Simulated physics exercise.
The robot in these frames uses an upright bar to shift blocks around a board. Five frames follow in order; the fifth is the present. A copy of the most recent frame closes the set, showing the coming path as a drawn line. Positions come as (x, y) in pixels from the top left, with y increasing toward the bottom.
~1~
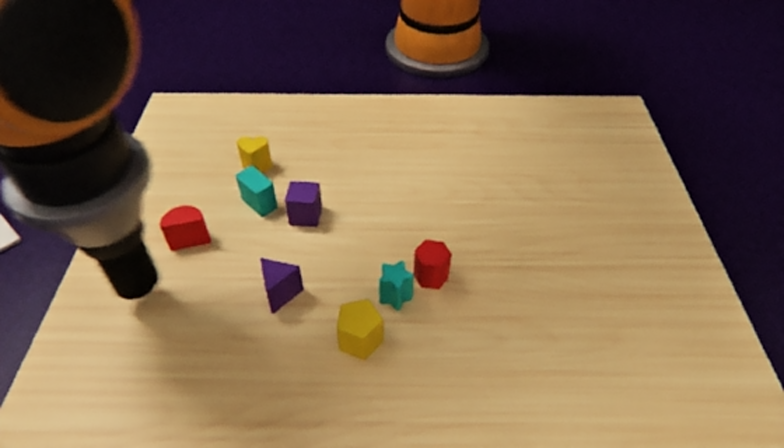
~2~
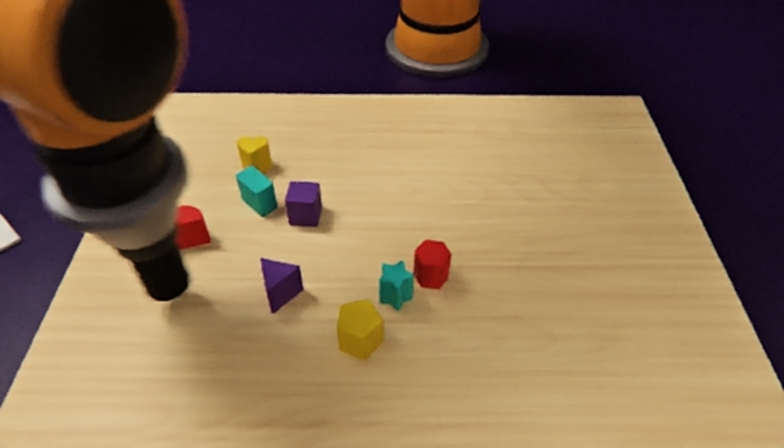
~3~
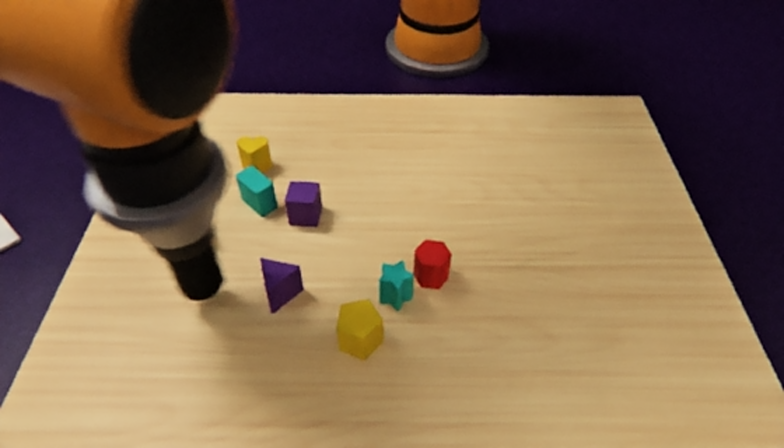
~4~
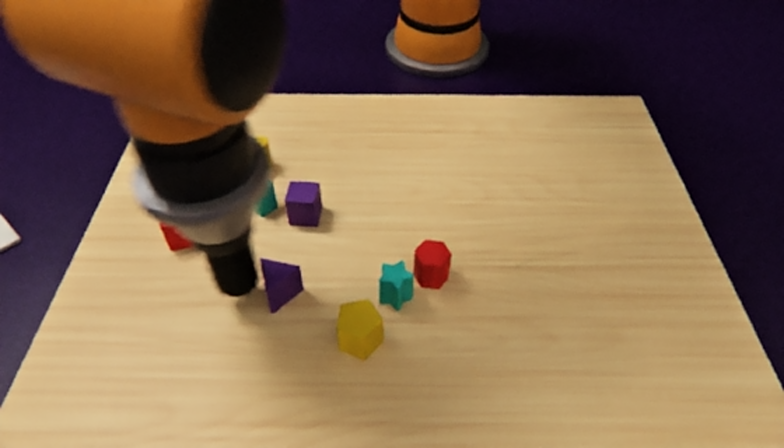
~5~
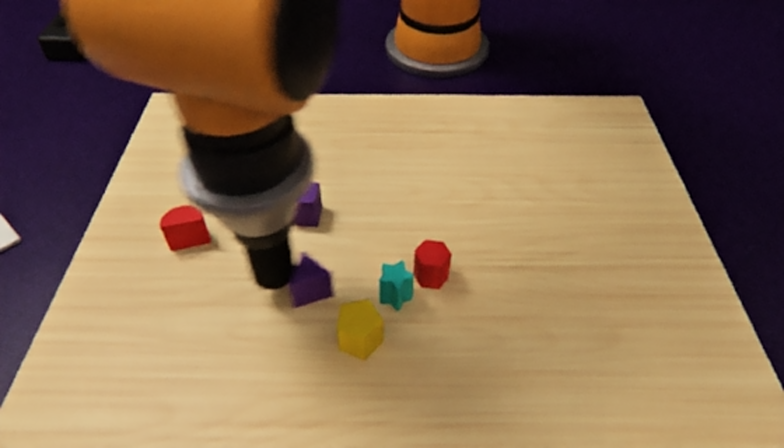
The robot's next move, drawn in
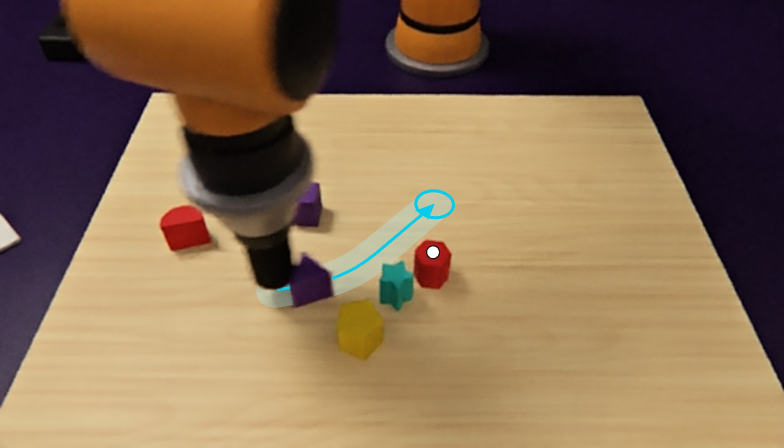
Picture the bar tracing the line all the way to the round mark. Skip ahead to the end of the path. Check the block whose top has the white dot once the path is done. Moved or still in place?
The block in question stays where it was by the end.
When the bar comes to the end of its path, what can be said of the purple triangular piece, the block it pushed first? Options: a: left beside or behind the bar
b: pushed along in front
a - left beside or behind the bar.
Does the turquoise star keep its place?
That would be a no.
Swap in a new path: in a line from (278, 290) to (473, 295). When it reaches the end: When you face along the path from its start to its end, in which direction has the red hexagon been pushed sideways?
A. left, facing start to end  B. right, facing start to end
A.
Drawn move, from (278, 290) by way of (345, 273) and (394, 238) to (435, 204); the dot is on the red hexagon.
What follows on the original path. One third of the way, bar at (345, 255); purple triangular piece at (378, 260), turned 35° clockwise; turquoise star at (407, 275).
Two thirds of the way, bar at (395, 220); purple triangular piece at (384, 259), turned 40° clockwise; turquoise star at (412, 275).
At the end, bar at (436, 186); purple triangular piece at (384, 259), turned 40° clockwise; turquoise star at (412, 275); red hexagon still.
